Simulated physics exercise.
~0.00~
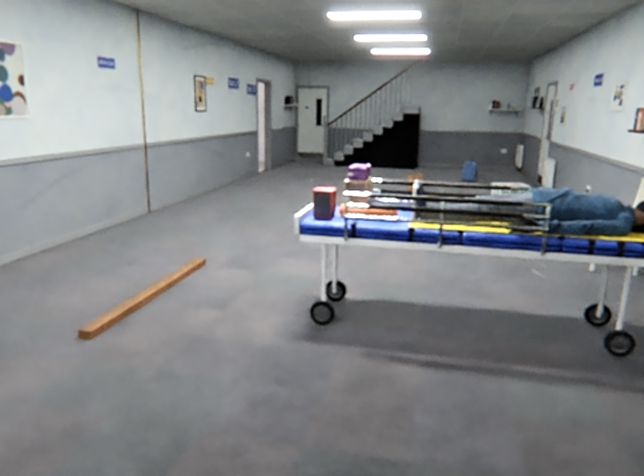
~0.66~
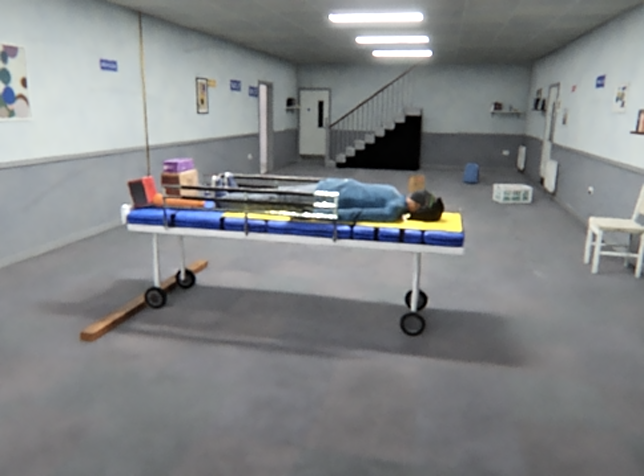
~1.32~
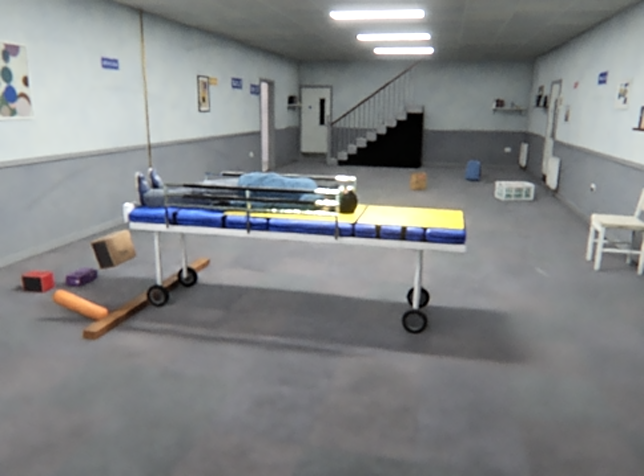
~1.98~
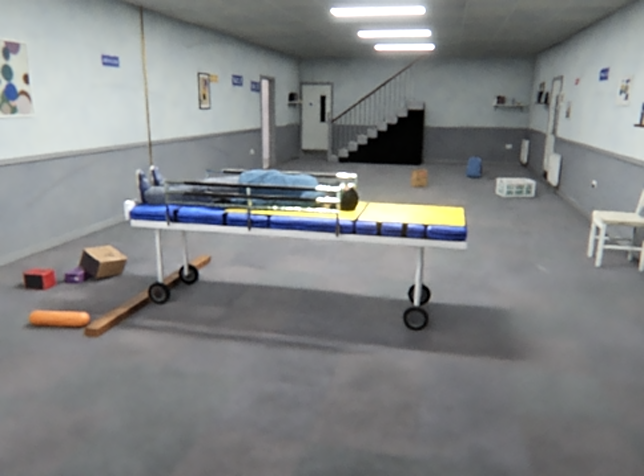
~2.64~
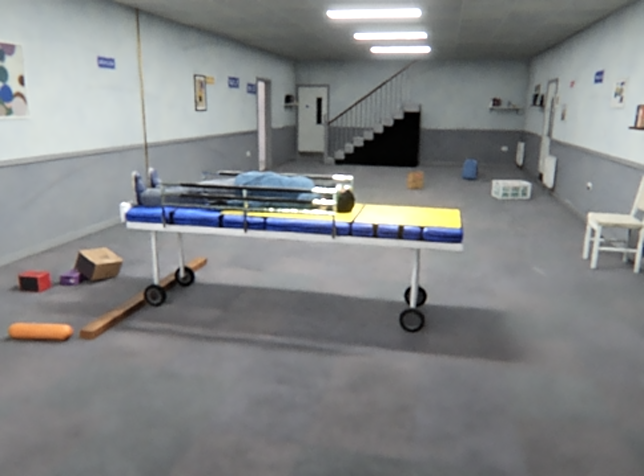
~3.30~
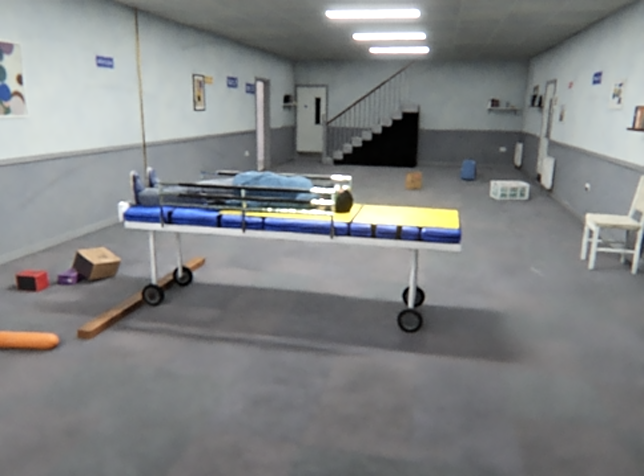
Grey-walled hall with stairs, wheeled gurney rolling left and stopping at a wooden strip, loose items tumbling off, person sliding but staying aboard.
